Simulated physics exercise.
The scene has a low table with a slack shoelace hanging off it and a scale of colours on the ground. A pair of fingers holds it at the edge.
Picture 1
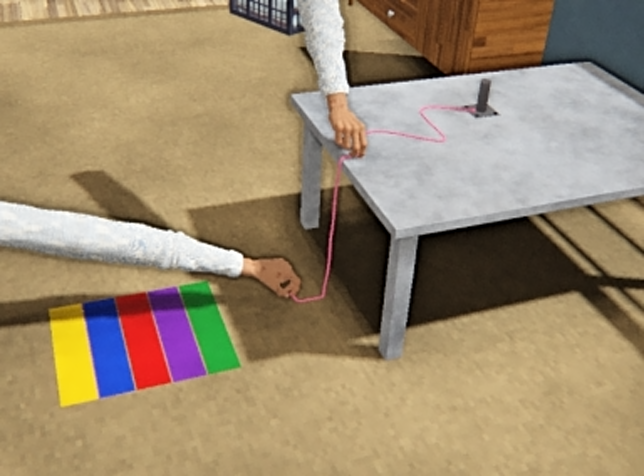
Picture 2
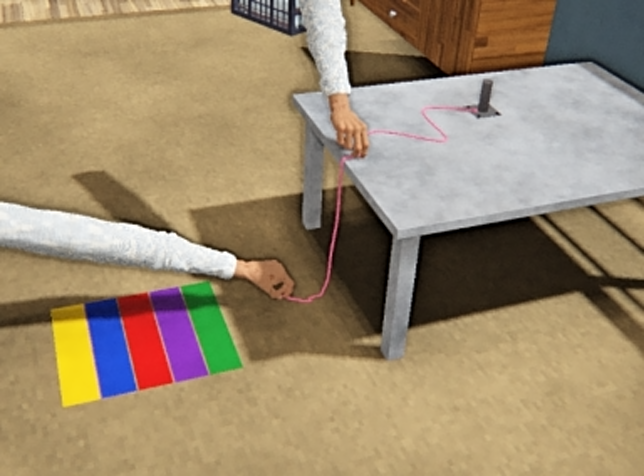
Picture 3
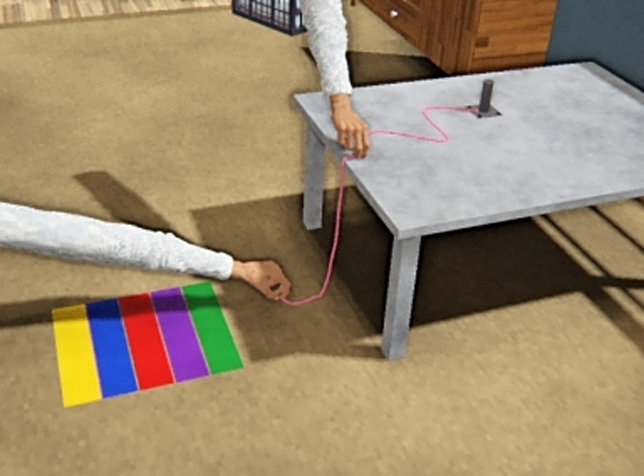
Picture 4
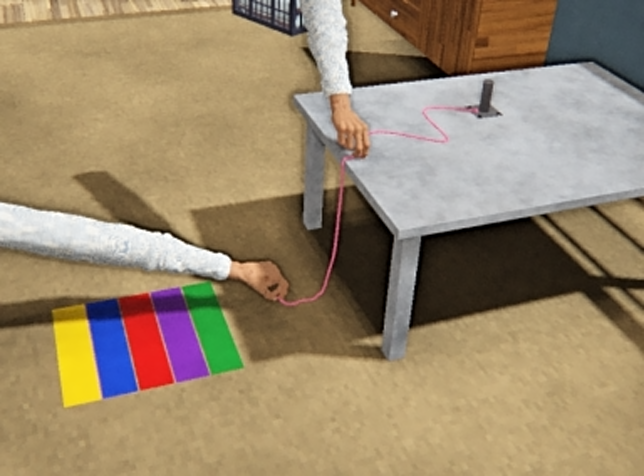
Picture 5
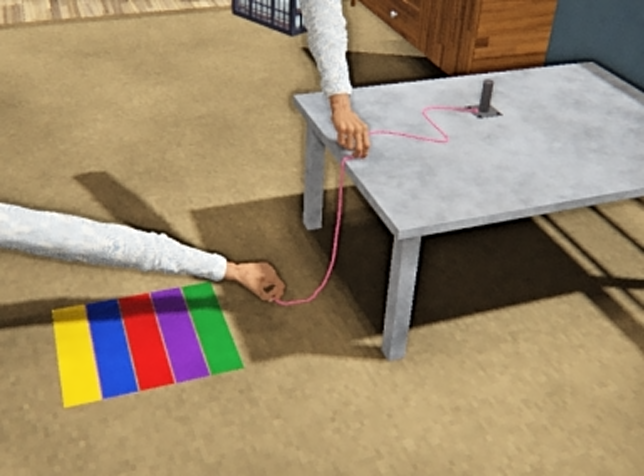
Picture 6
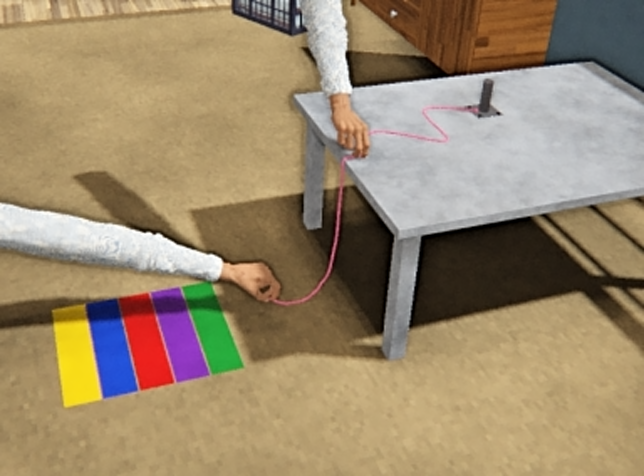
A hand slowly draws the end of a pink string slightly left below a table.
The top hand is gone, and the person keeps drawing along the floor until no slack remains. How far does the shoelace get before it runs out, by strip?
As far as the yellow strip.
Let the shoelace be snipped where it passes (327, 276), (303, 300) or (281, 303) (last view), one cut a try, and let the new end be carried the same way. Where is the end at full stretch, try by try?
Case by case: (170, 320), (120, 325) and (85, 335).
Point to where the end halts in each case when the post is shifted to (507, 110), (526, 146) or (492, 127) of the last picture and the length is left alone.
About (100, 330), (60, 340) and (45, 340).
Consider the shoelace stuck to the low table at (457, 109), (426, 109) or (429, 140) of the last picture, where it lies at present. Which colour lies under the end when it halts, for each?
The colour under the end would be yellow in the first try, yellow in the second and red in the third.
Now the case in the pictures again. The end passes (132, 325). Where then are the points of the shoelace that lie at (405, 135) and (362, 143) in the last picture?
Point one: (342, 147); point two: (321, 200).
A little later, end near (131, 325); over red.
Next, end near (89, 334); over yellow.
When it is tight, end near (65, 338); over yellow. Over yellow.
